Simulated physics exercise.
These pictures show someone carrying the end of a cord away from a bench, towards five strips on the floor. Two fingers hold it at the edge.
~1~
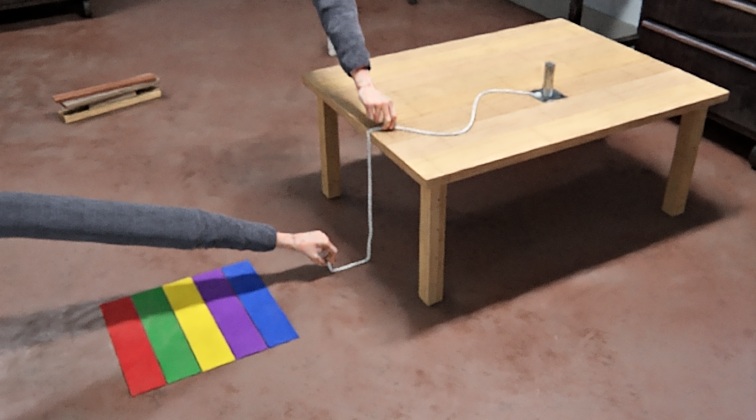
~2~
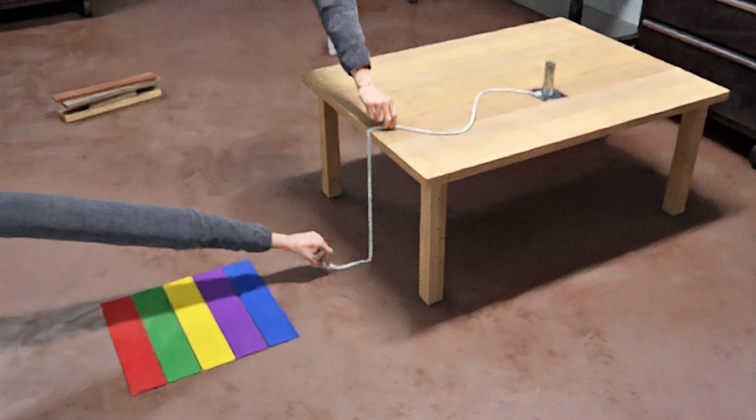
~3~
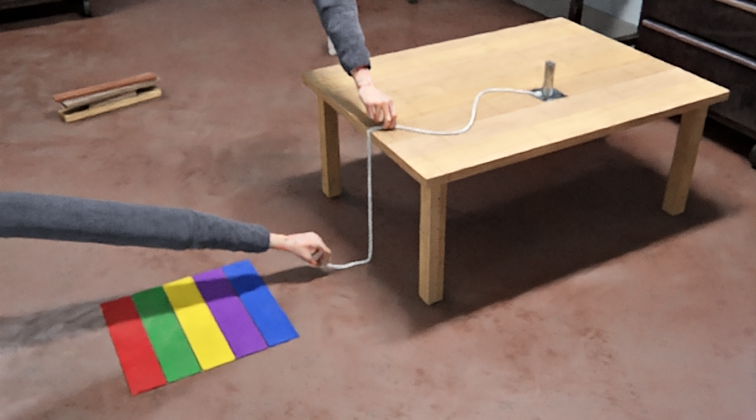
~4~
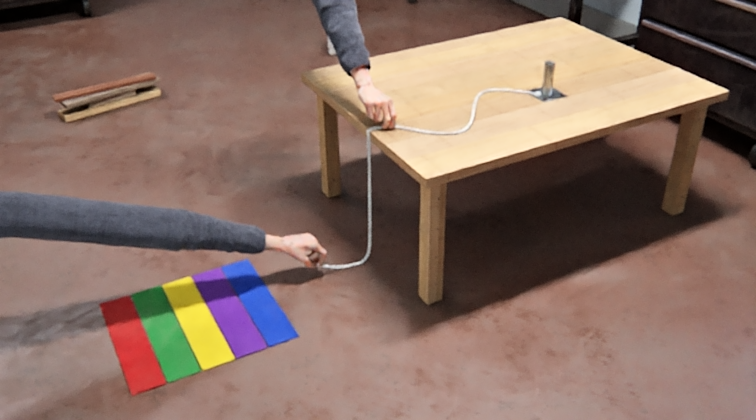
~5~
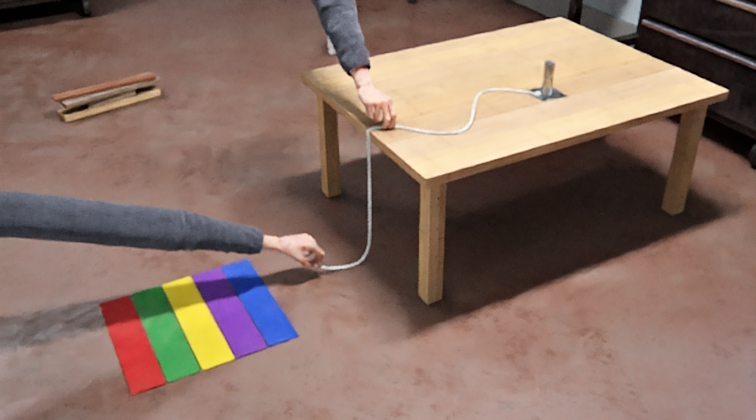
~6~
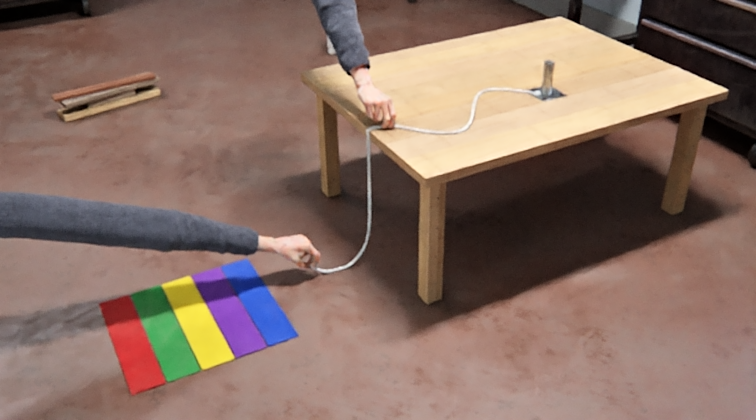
On a reddish floor beside a wooden table, one hand slowly draws a cord's end slightly left while another pins it at the edge.
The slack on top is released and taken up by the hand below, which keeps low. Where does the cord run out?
It gets as far as the green strip.
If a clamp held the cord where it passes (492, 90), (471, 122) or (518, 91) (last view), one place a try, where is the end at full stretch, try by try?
The places are (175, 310), (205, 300) and (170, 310).
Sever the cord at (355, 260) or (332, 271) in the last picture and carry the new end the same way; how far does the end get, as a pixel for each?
In that order: (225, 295) and (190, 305).
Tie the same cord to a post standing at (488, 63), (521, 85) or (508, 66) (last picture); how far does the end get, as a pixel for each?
In that order: (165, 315), (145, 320) and (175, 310).
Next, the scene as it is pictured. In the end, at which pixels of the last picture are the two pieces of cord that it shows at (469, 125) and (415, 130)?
They go to (419, 124) and to (365, 146).
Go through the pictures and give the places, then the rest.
End (329, 262); blue (275, 327); purple (243, 338); yellow (211, 349); green (177, 360); red (142, 372), in the first picture.
End (324, 263); cord through (508, 91) (475, 109) (442, 134) (373, 129) (370, 192) (371, 253), in the second picture.
End (322, 264), in the third picture.
End (318, 265); cord through (508, 91) (474, 109) (442, 134) (373, 129) (370, 191) (368, 253), in the fourth picture.
End (316, 265), in the fifth picture.
End (311, 266); cord through (507, 90) (474, 108) (441, 133) (372, 129) (370, 191) (361, 252), in the sixth picture.
Soon after, end near (227, 293); over purple.
After that, end near (184, 307); over yellow.
At the stop, end near (157, 316); over green. The green one.
